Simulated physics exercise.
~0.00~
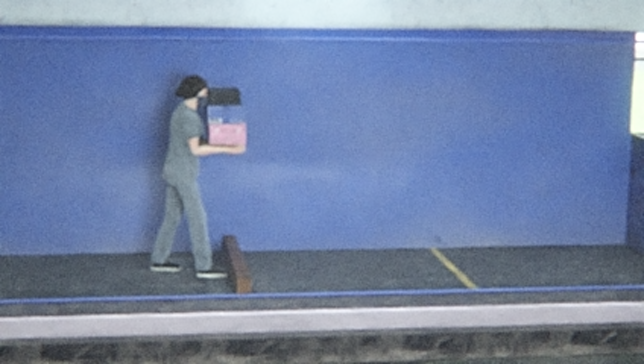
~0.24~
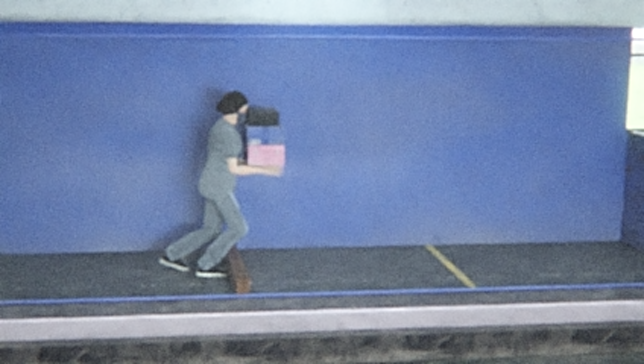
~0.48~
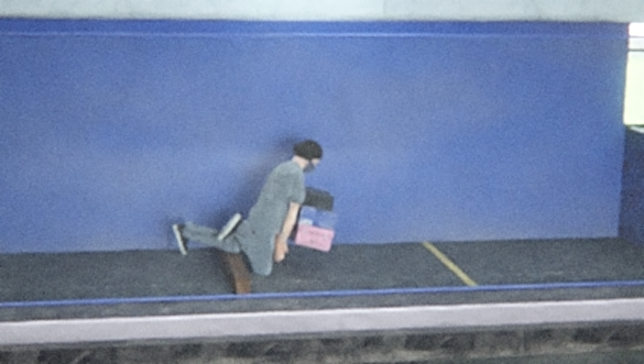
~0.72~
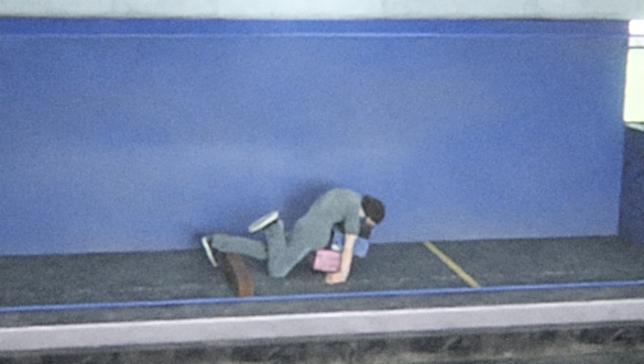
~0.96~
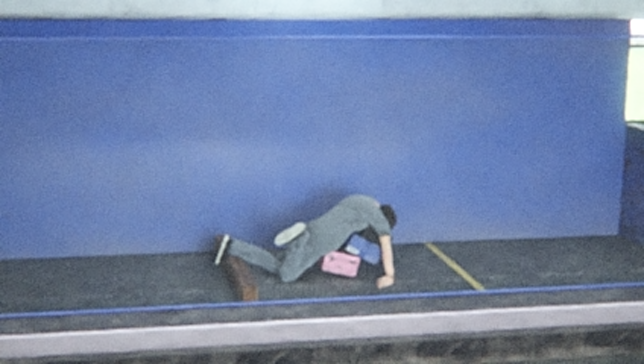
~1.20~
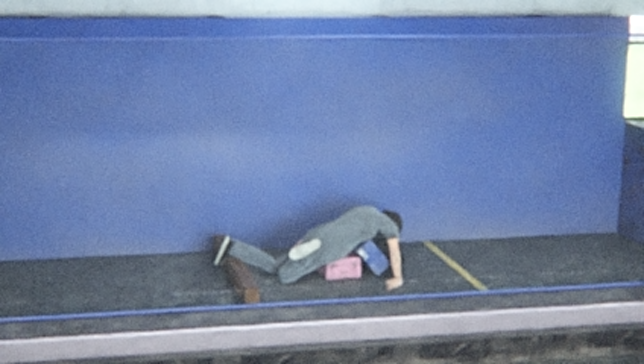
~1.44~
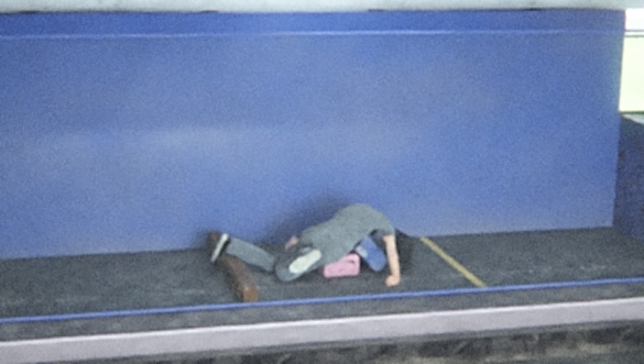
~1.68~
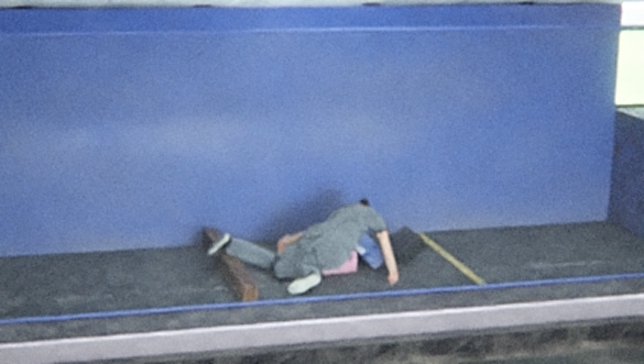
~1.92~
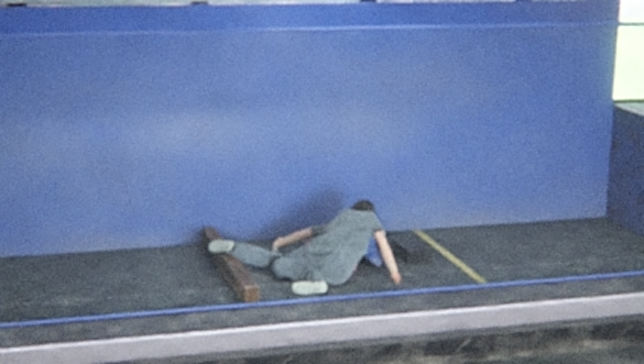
A person carrying stacked boxes trips over a rail and sprawls short of the yellow line.
